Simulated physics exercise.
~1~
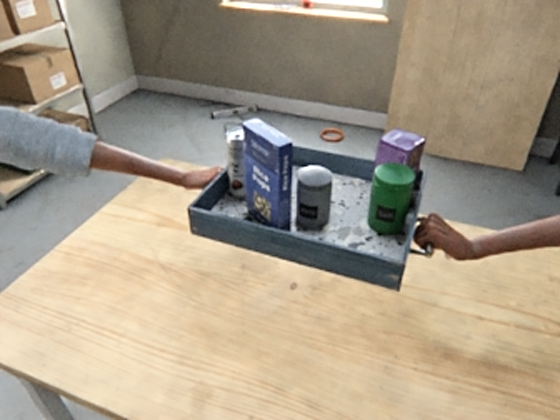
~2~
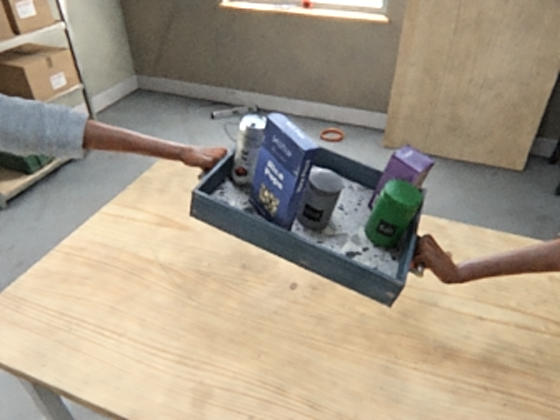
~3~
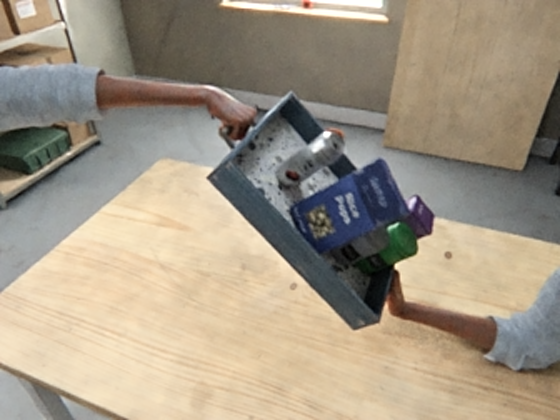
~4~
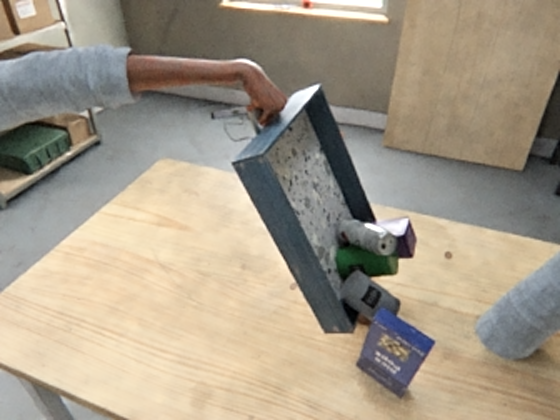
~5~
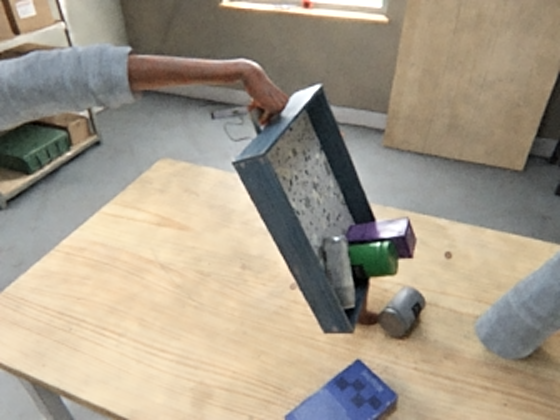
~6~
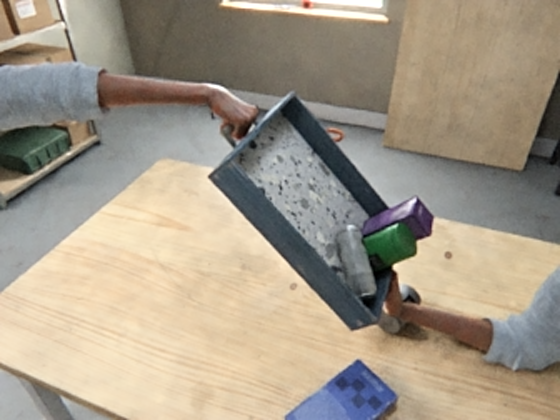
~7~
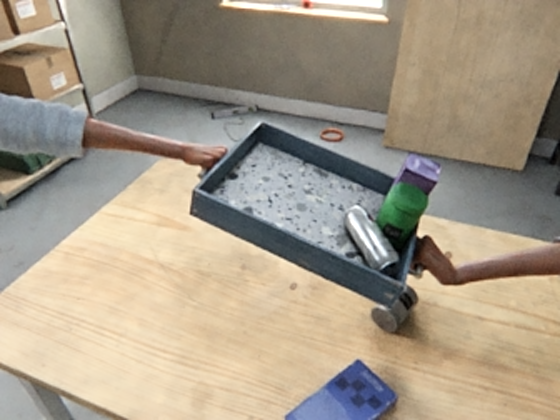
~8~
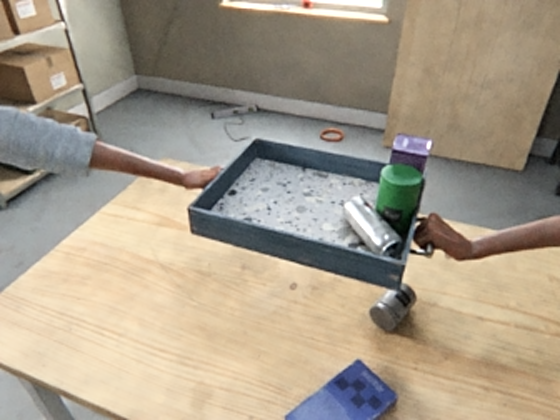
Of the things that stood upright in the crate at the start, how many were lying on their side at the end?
Three of them ended up on their side. They were the silvery-white can in the crate, and the blue packet and grey jar outside it.
